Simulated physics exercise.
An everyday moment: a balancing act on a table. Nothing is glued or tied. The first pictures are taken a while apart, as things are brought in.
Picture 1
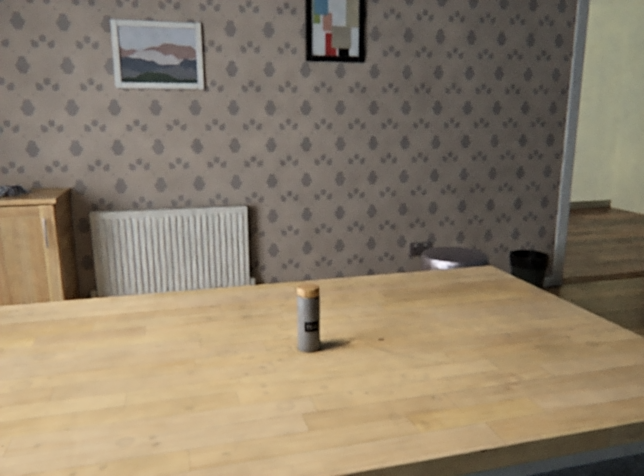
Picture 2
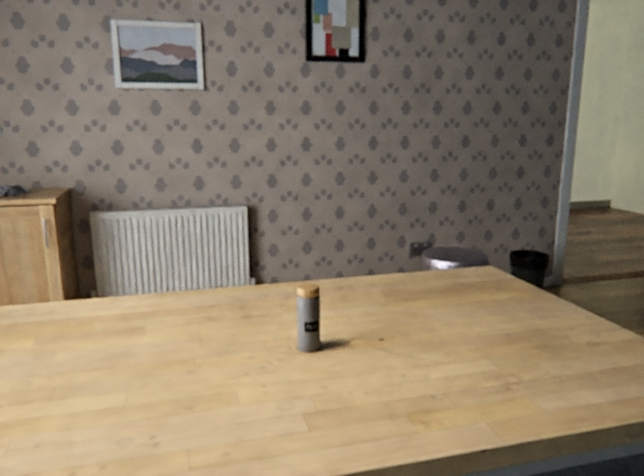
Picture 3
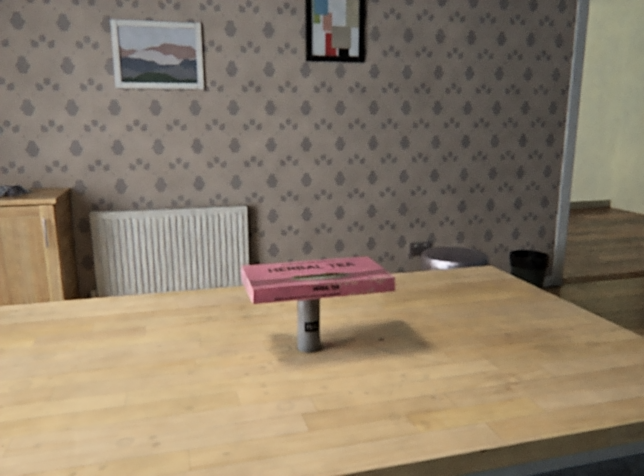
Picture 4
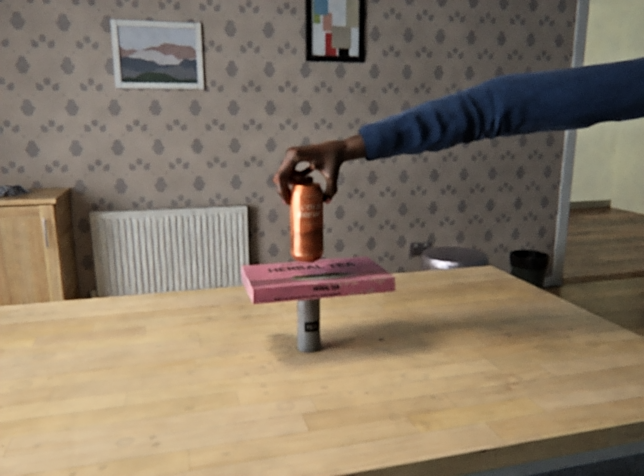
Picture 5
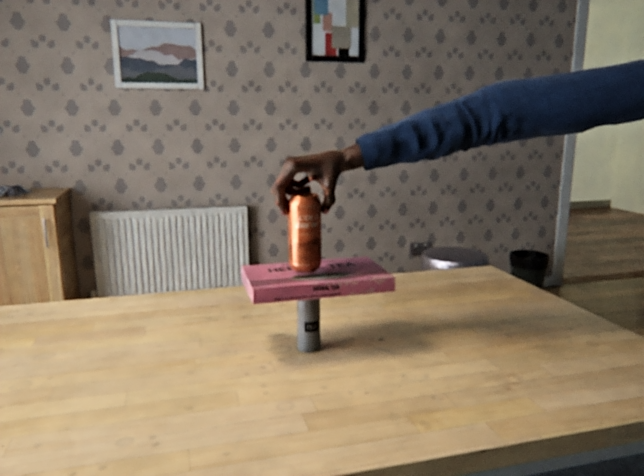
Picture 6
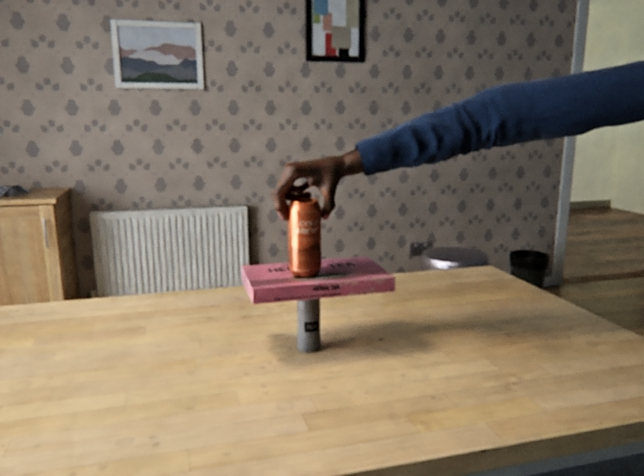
A pink herbal tea packet appears, lying flat across the top of a small grey cylinder with a tan lid that stands alone on a wooden table. Then a blue-sleeved arm reaches in from the right, holding an orange can above the packet, and lowers it slightly onto the top, fingers still gripping it.
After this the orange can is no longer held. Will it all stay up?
It holds.
Then, 0.50 s on from there, no change.
Then, 1.30 s on from there, orange can resting near (305, 238).
In the end, all 3 unmoved. At the end, from the last picture's camera, orange can near (304, 238). The stack stays up.
